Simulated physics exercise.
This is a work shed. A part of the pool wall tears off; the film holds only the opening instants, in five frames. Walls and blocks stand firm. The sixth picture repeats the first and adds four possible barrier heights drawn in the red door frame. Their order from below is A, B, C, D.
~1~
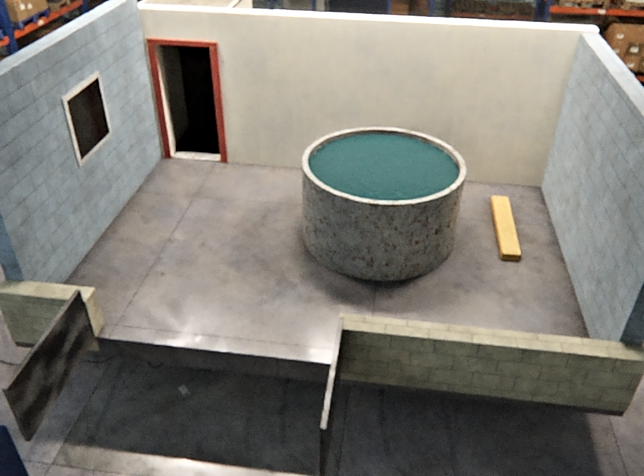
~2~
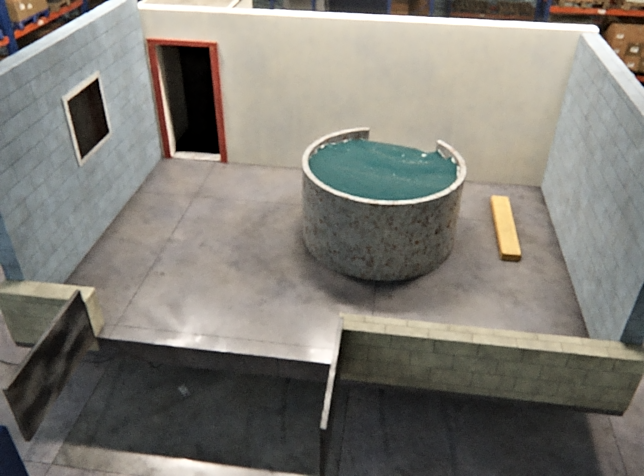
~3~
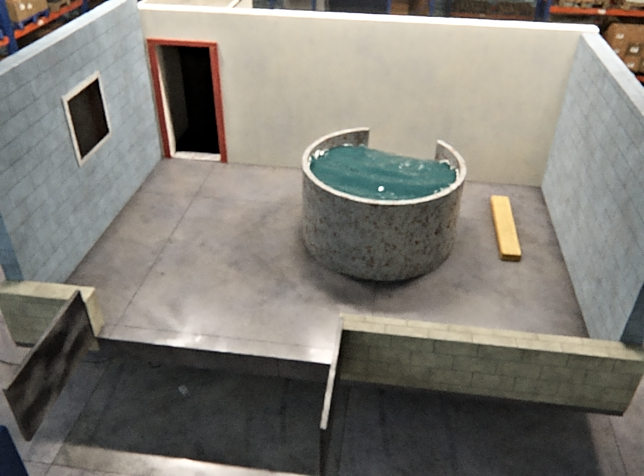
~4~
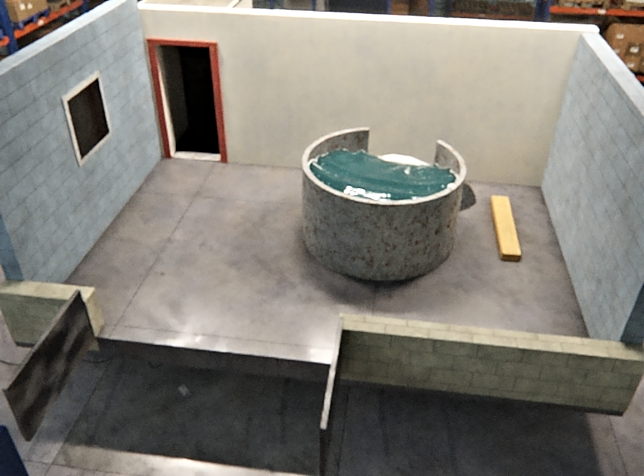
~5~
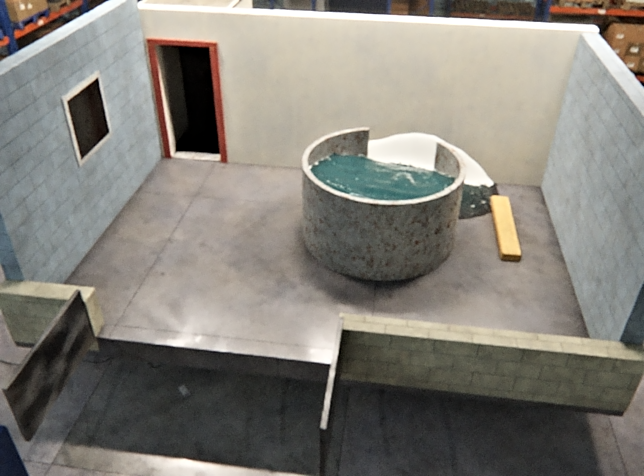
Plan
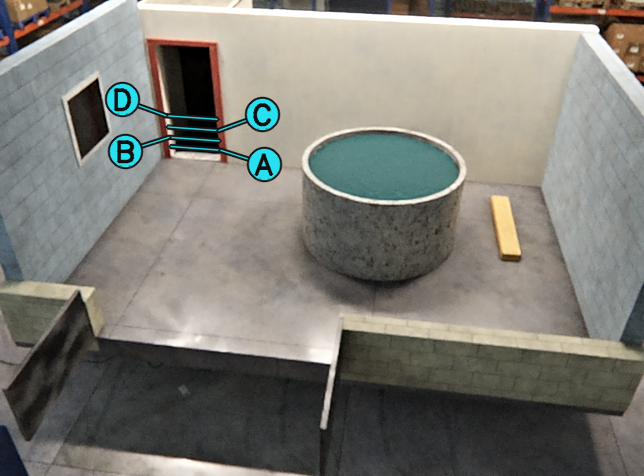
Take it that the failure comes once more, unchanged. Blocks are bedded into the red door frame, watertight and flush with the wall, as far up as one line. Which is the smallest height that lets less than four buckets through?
A is the one.
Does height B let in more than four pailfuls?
No, that is safe.
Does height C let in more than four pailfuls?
No.
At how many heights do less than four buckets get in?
All of them.
In cyan, A at (195, 148); B at (194, 139); C at (193, 128); D at (191, 117); from the bottom up A, B, C, D.
With A, a splash gets over, under a bucket.
With B, nothing gets over.
With C, nothing gets over.
With D, nothing gets over.
